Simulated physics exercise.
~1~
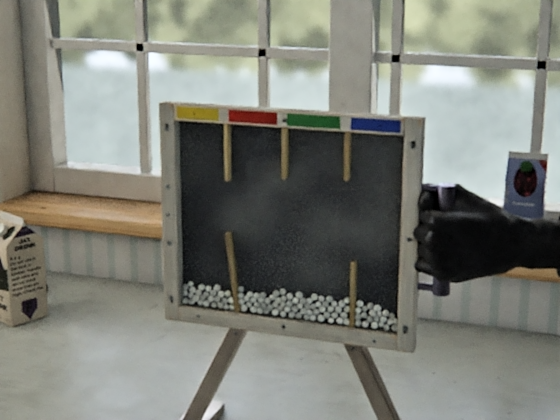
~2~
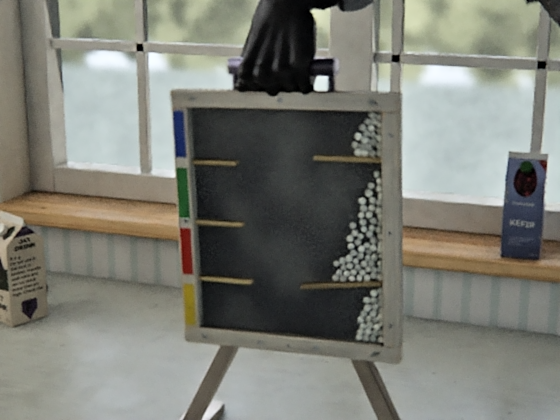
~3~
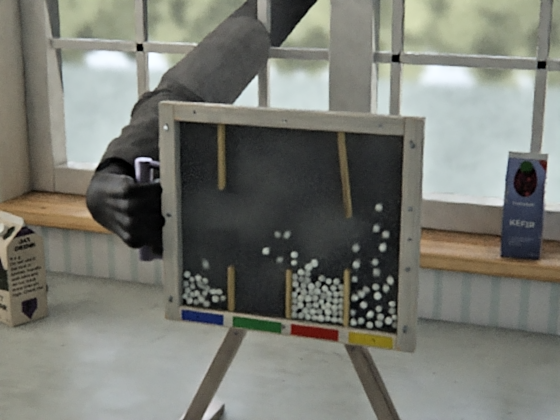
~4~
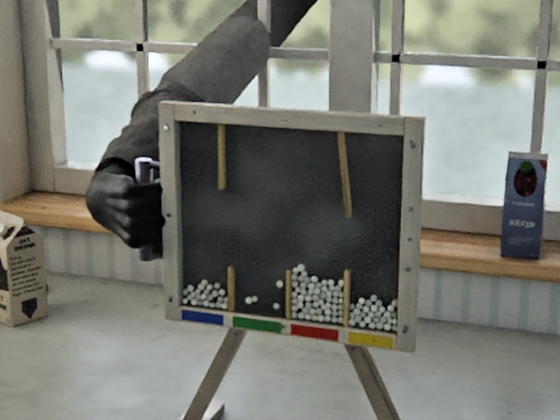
A gloved hand turns a framed case upside down, and white beads settle unevenly, fewest above green.
